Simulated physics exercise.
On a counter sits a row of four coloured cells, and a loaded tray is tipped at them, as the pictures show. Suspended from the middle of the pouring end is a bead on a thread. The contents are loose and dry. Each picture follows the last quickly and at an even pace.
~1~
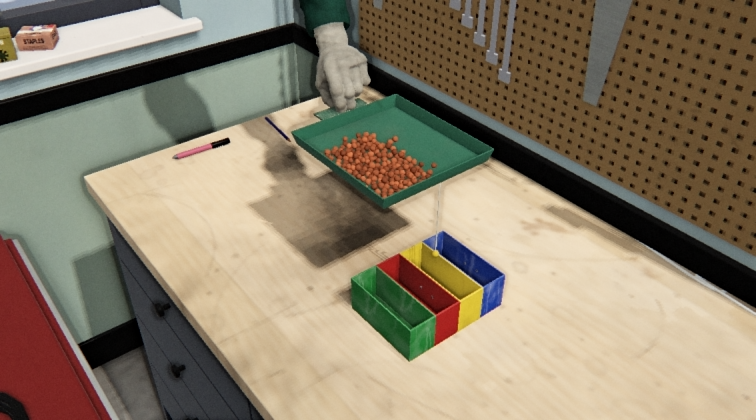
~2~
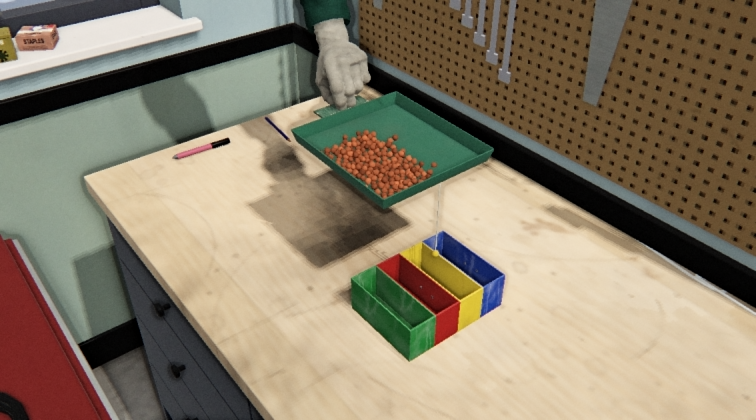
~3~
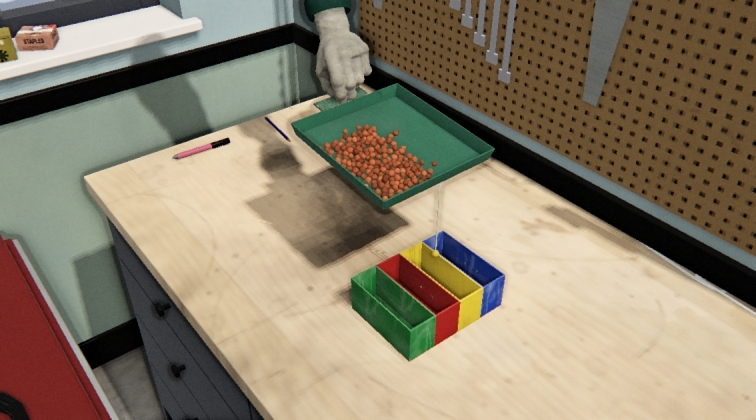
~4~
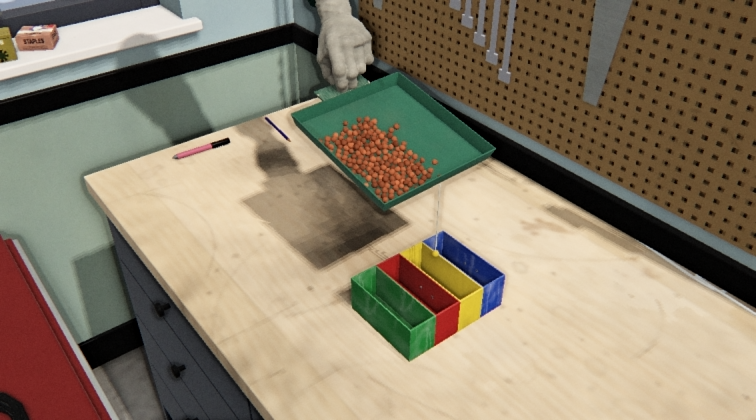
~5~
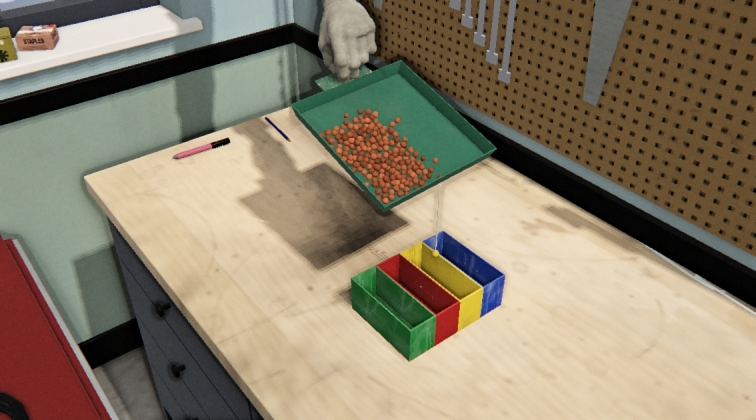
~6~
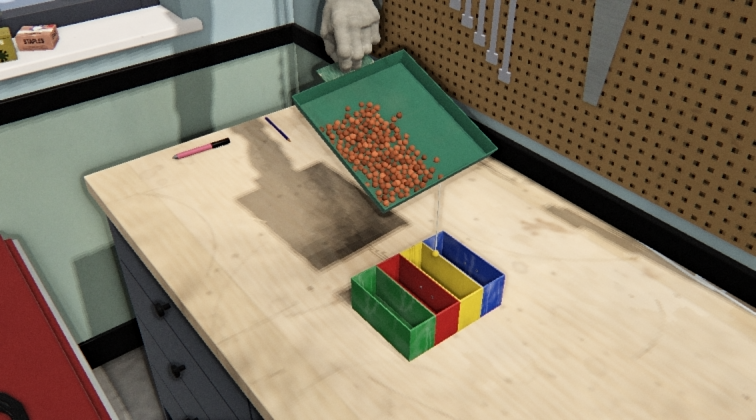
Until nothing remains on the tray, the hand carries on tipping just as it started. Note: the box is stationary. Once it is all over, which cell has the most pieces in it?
The green cell.
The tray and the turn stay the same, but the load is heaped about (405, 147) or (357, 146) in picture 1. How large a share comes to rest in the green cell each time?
You'd get near 20 percent first and near 40 percent next.
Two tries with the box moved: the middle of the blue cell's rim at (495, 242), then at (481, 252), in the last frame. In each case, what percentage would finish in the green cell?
Respectively 20 % and 20 %.
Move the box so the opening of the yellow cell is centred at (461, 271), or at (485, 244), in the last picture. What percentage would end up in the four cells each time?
Roughly 60 per cent the first time and 20 per cent the second.
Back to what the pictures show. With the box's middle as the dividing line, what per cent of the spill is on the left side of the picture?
70 %, near enough.
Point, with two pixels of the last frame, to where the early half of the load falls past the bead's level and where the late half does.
Initially about (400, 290); subsequently about (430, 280).
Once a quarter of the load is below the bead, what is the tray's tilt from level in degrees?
About 115 degrees.
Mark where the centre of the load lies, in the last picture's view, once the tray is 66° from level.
In the last view, the load is centred close to (400, 168).
Soon after the last picture, tray tipped steeply; nearly all on the tray; a stray few falling or outside the box.
A little later, tray tipped past a quarter turn; most on the tray; a small part in the green cell; a stray few in the yellow cell; a small part falling or outside the box.
Later still, tray tipped past a quarter turn; about half in the green cell; about a quarter in the red cell; about a quarter in the yellow cell; a small part in the blue cell; a small part falling or outside the box.
At rest, tray tipped past a quarter turn; about half in the green cell; about a quarter in the red cell; about a quarter in the yellow cell; a small part in the blue cell; a small part outside the box.
